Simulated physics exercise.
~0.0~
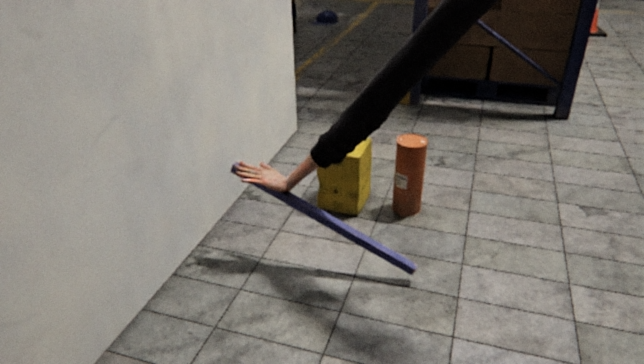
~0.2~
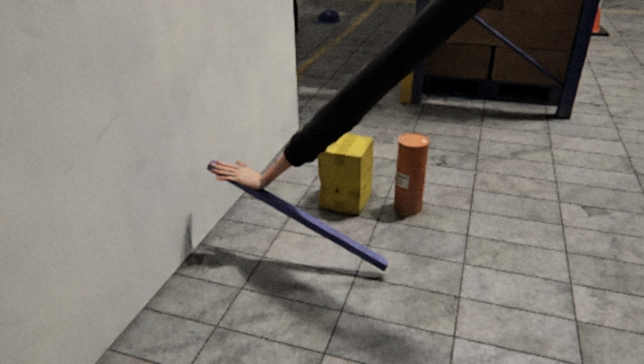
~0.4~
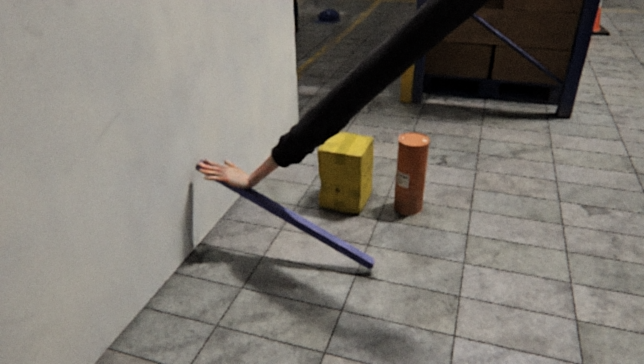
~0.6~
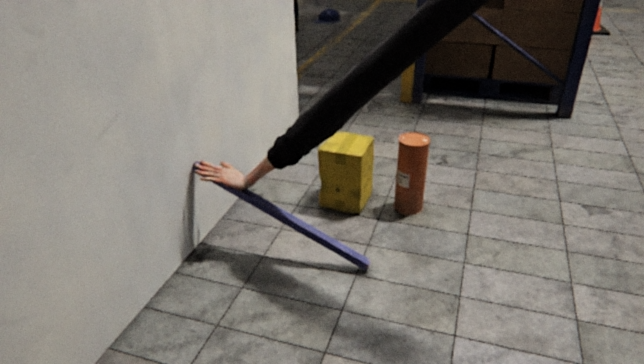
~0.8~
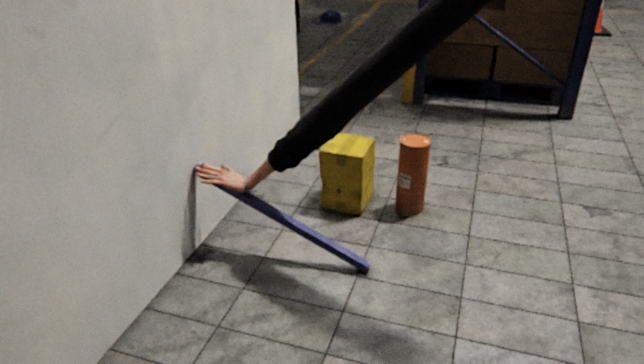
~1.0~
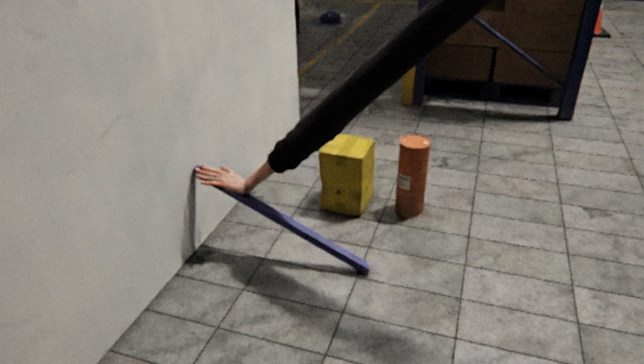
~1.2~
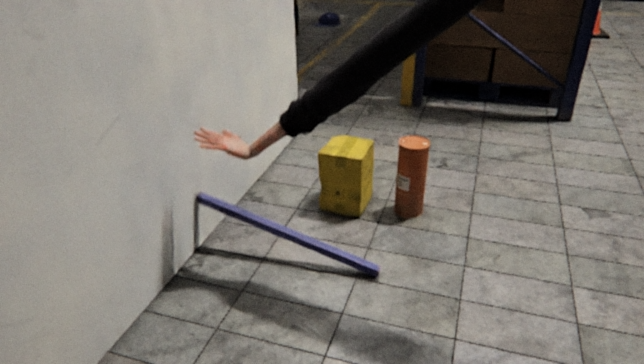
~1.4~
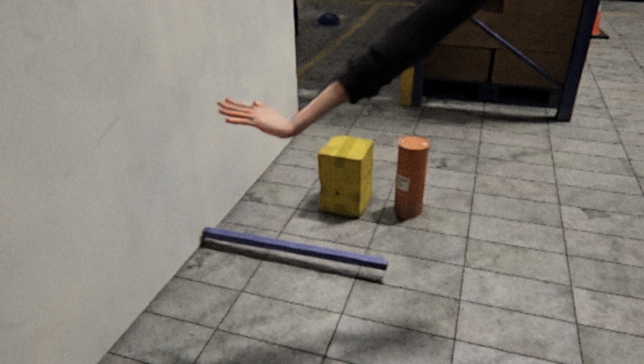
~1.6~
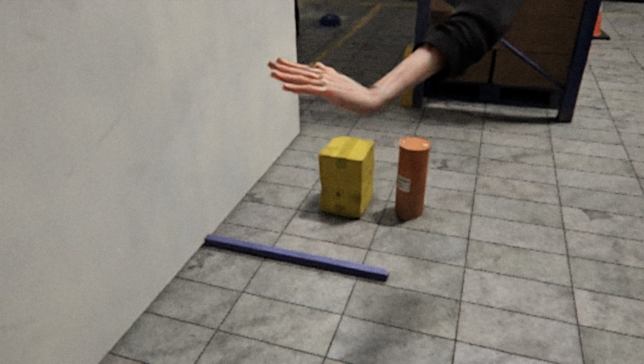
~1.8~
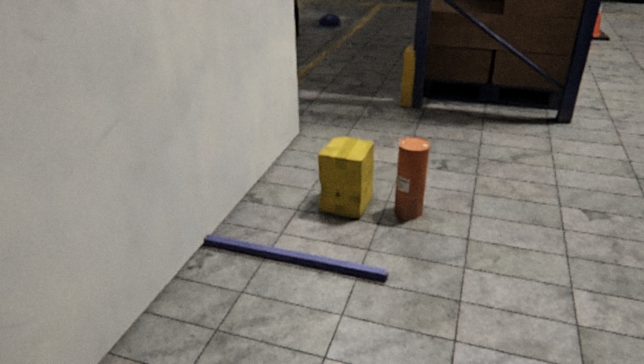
The video shows a hand leaning a blue pole against a pale wall beside a yellow box and an orange canister. The hand lets go and withdraws, and the pole slides down the wall to lie flat on the tiled floor, while the box and canister stay in place.
